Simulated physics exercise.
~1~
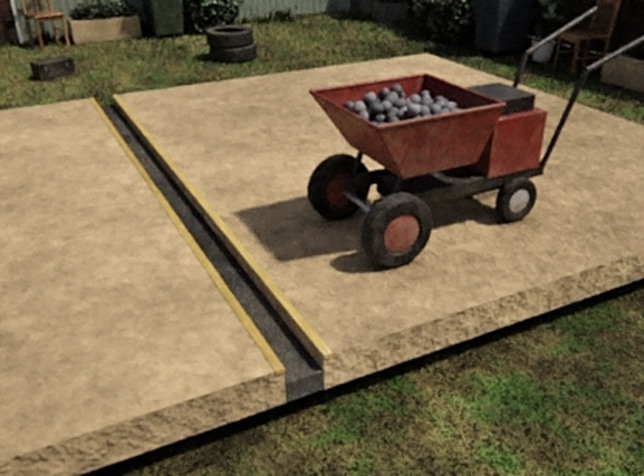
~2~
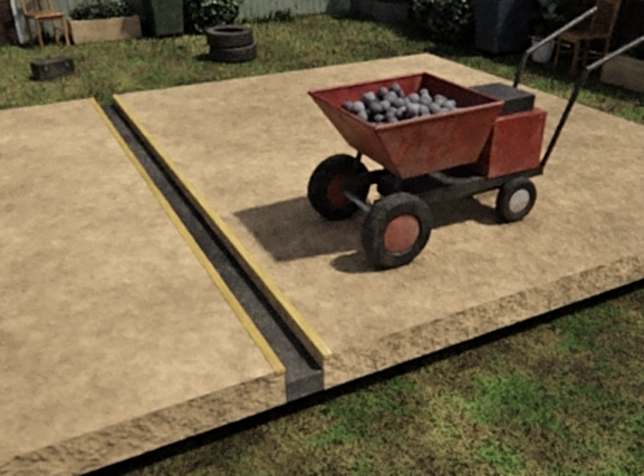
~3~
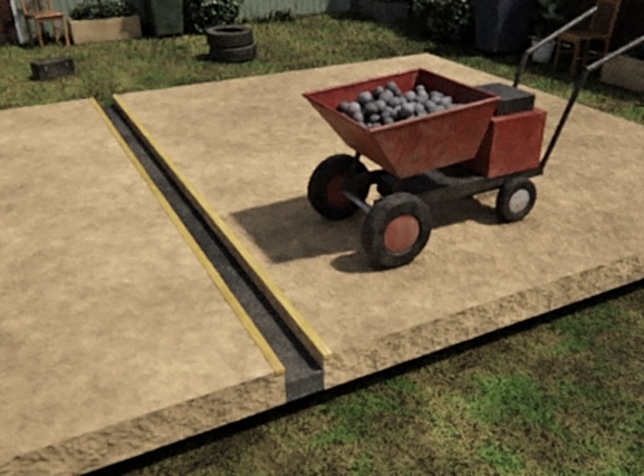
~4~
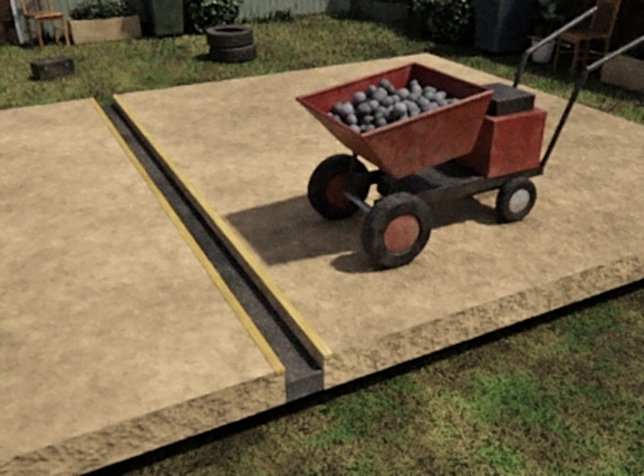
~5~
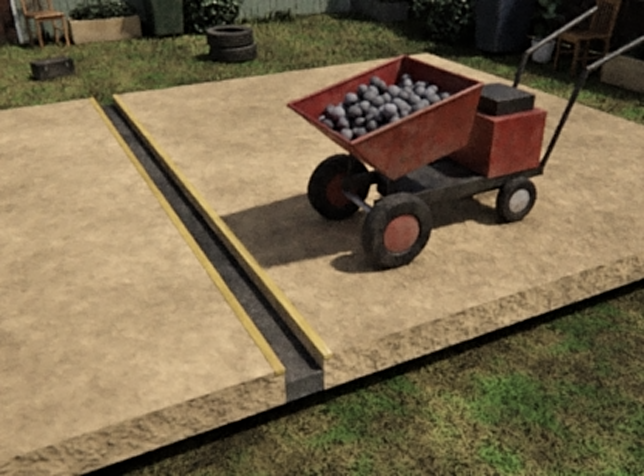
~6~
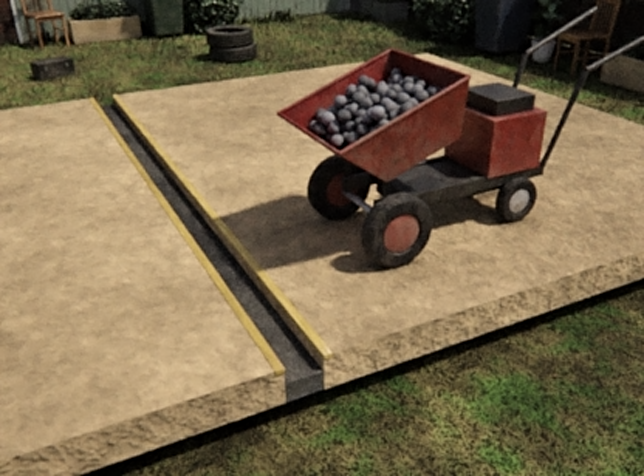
On a backyard slab beside a narrow trench, a parked barrow's red skip of cobbles tilts leftward.
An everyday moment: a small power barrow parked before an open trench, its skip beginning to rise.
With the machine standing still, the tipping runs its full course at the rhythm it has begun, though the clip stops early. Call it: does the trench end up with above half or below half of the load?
It ends up with below half.
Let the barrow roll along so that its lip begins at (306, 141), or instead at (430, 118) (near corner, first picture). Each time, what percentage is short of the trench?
In order, close to 0 and 50 in a hundred.
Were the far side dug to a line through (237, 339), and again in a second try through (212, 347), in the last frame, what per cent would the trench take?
In order, some 50 and some 70 percent.
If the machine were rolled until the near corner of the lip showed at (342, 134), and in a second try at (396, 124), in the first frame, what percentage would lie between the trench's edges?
Result: Try 1 = 20 %, try 2 = 40 %.
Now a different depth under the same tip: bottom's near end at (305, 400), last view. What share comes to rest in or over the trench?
Roughly 60 in a hundred.
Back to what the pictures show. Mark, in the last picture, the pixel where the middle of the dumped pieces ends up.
Last view, resting centre - approx. (235, 271).
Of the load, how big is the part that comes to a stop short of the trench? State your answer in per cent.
Result: Some 10 % of the load.
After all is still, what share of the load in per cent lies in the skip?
My estimate is about 35 per cent.
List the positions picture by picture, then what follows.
Lip of the skip at (376, 128), level; top of the load at (408, 115), round cobbles; first edge of the trench at (301, 320); far edge at (255, 334), the trench under half as wide as the skip, and about half as deep as wide, in the first frame.
Lip of the skip at (374, 129), level; top of the load at (405, 104), in the second frame.
Lip of the skip at (369, 132), tipped barely; top of the load at (403, 113), in the third frame.
Lip of the skip at (361, 137), tipped a little; top of the load at (405, 107), in the fourth frame.
Lip of the skip at (351, 144), tipped a little; top of the load at (407, 93), in the fifth frame.
Lip of the skip at (339, 154), tipped clearly; top of the load at (402, 94); first edge of the trench at (301, 320); far edge at (255, 334), in the sixth frame.
Soon after the last picture, skip tipped steeply; all in the skip.
A little later, skip tipped right over; most in the skip; a stray few short of the trench; about a quarter in or heaped over the trench; a stray few beyond it; a stray few falling.
Later still, skip tipped right over; about a third in the skip; a small part short of the trench; about a third in or heaped over the trench; about a quarter beyond it.
At rest, skip tipped right over; about a third in the skip; a small part short of the trench; about a third in or heaped over the trench; about a quarter beyond it.
